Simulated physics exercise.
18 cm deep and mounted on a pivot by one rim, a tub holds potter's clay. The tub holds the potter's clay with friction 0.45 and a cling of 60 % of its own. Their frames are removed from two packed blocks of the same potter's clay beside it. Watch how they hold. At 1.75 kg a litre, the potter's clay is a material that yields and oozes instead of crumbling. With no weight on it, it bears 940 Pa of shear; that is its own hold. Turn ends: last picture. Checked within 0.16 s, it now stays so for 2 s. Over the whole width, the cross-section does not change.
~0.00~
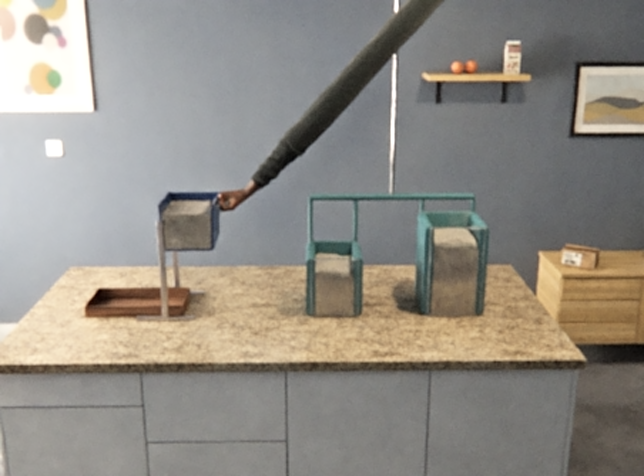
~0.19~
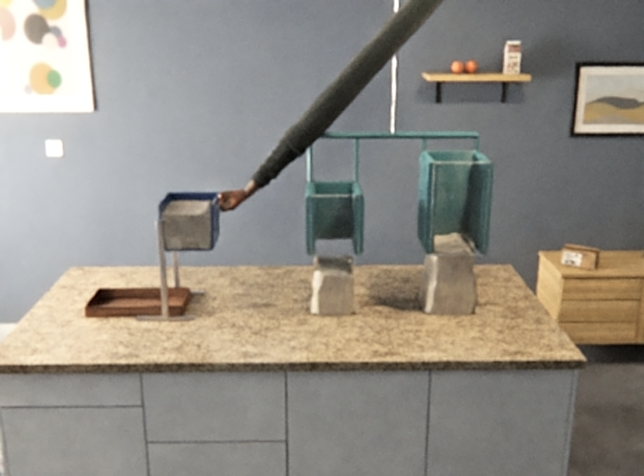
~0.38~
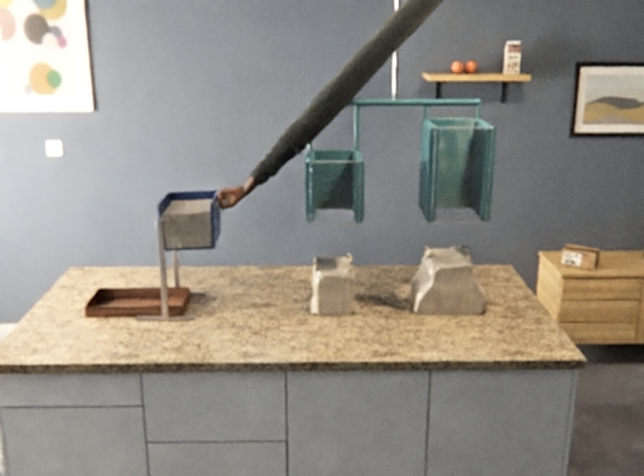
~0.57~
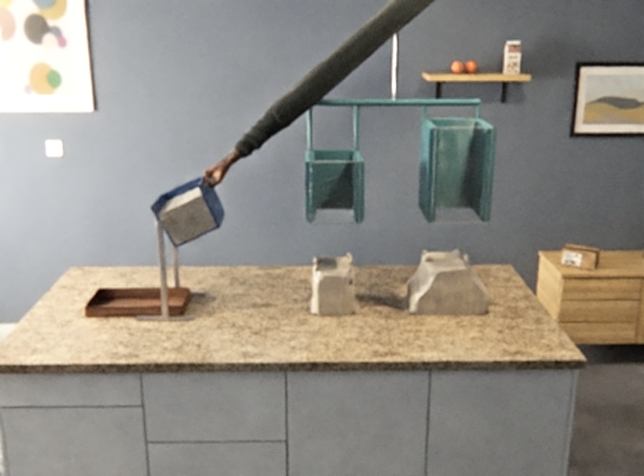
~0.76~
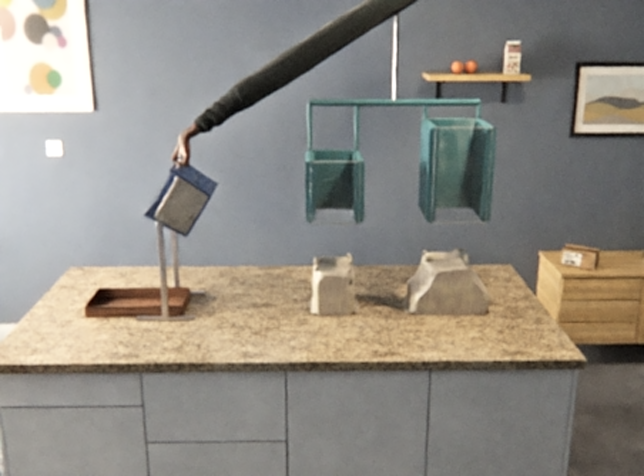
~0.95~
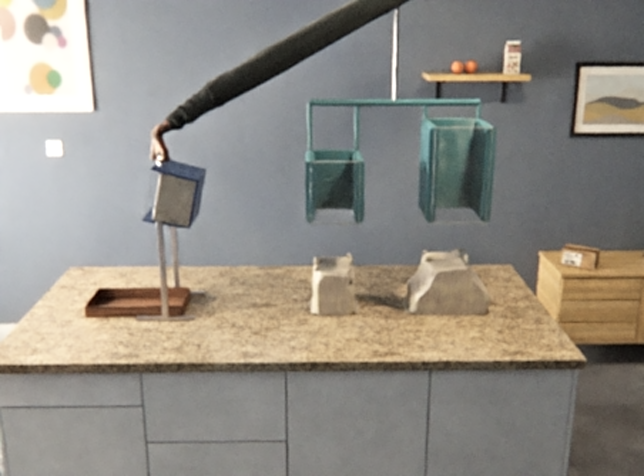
On a kitchen counter, two green open boxes rose off blocks of grey clay, which sagged, the right one more, and then a dark-sleeved arm tilted a blue tub of clay steeply leftward.
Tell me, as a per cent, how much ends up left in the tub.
Close to 100 % is left.
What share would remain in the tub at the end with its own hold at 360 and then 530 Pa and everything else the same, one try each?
75 %, then 100 %.
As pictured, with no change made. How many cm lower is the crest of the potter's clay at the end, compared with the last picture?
0 cm.
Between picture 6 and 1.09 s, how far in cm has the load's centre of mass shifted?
I'd estimate roughly 0 centimetres.
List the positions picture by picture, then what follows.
The first picture shows handle-side rim at (211, 205), tilt 0 degrees; top of the potter's clay at (189, 214); blocks stand 21 cm, 32 cm (left to right).
The second picture shows handle-side rim at (211, 205), tilt 0 degrees; top of the potter's clay at (189, 214); blocks stand 21 cm, 30 cm (left to right).
The third picture shows handle-side rim at (210, 203), tilt 2 degrees; top of the potter's clay at (208, 212); blocks stand 20 cm, 24 cm (left to right).
The fourth picture shows handle-side rim at (198, 186), tilt 25 degrees; top of the potter's clay at (201, 196); blocks stand 20 cm, 22 cm (left to right).
The fifth picture shows handle-side rim at (170, 171), tilt 58 degrees; top of the potter's clay at (178, 179); blocks stand 20 cm, 22 cm (left to right).
The sixth picture shows handle-side rim at (151, 170), tilt 77 degrees; top of the potter's clay at (162, 175); blocks stand 20 cm, 22 cm (left to right).
After 1.09 s, the tub is at 77 degrees and holds 100 %.
After 1.26 s, the tub is at 77 degrees and holds 100 %.
After 1.43 s, the tub is at 77 degrees and holds 100 %.
After 1.60 s, the tub is at 77 degrees and holds 100 %.
After 2.95 s, at the end, the tub is at 77 degrees and holds 100 %.
